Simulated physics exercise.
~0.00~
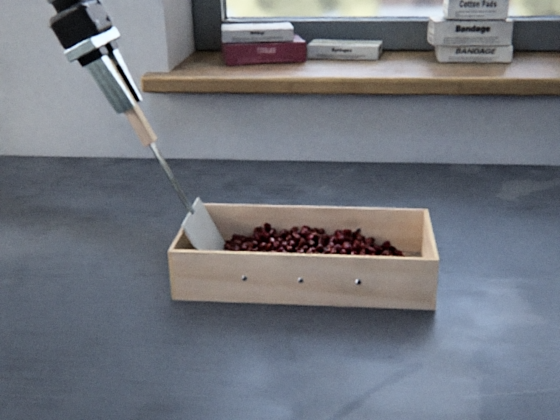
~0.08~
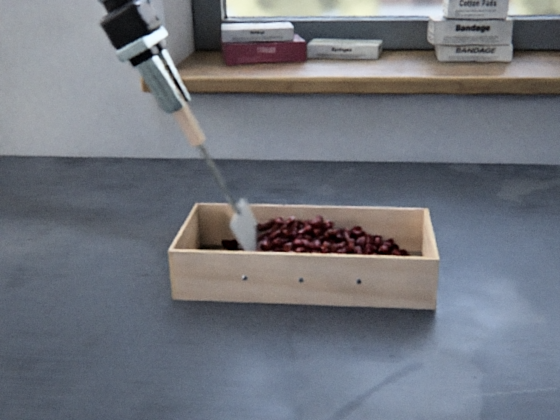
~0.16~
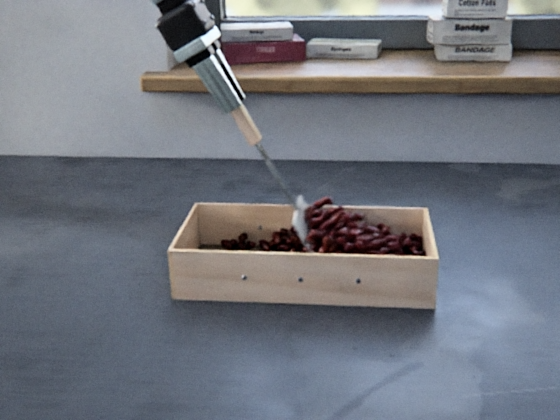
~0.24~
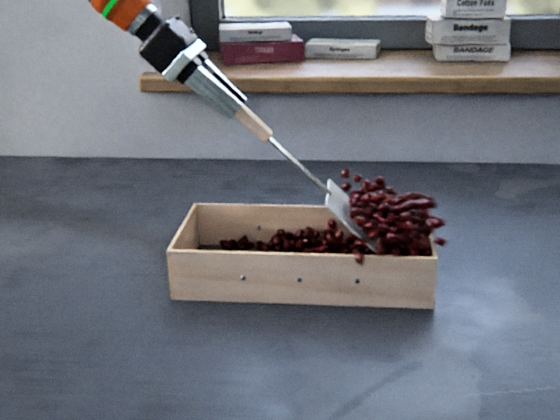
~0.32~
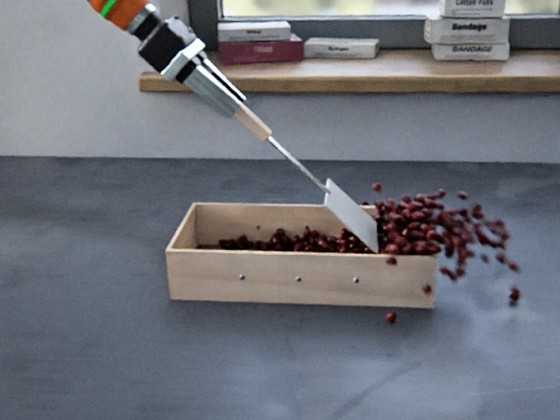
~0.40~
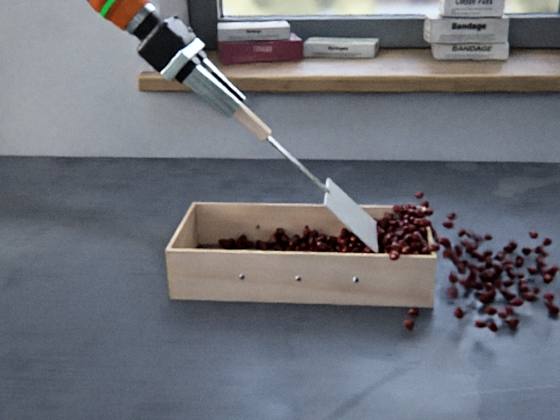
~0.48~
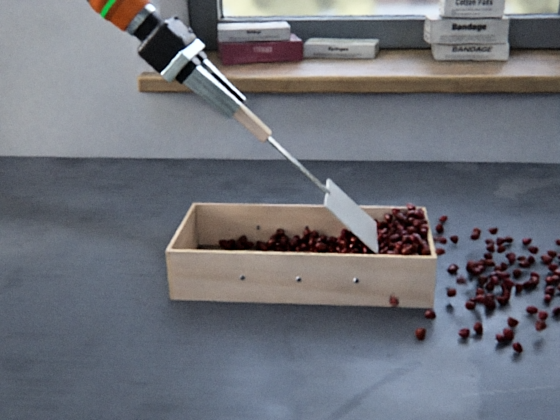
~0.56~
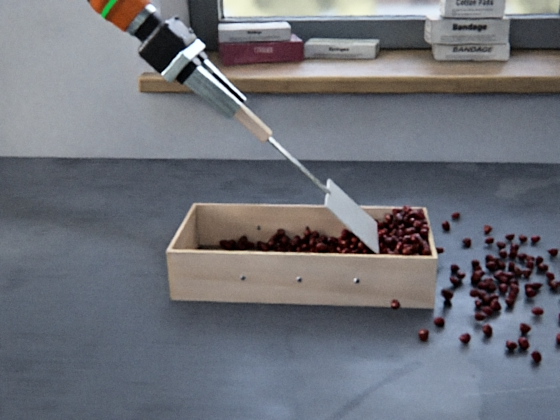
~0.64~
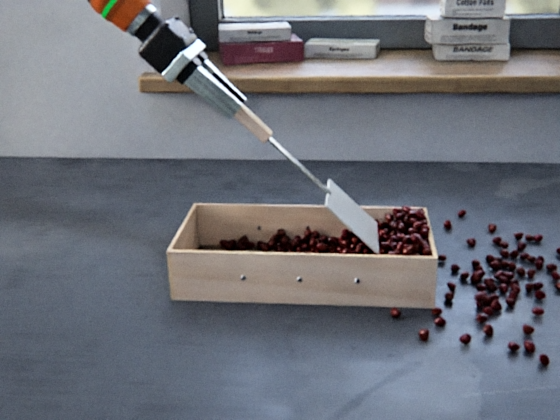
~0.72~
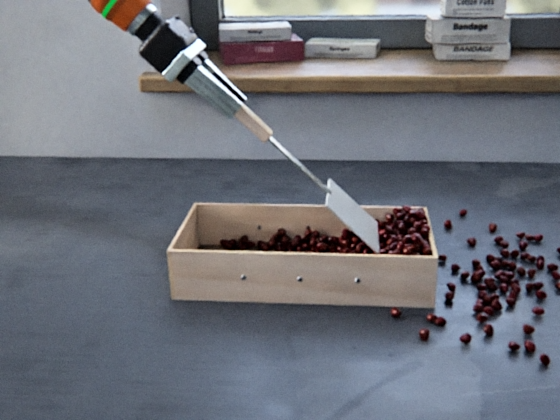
A robot arm swept a flat metal turner to the right through dark red beans in a wooden tray, flinging some over the end, and stopped; the spilled beans lay scattered on the grey table while most stayed inside.
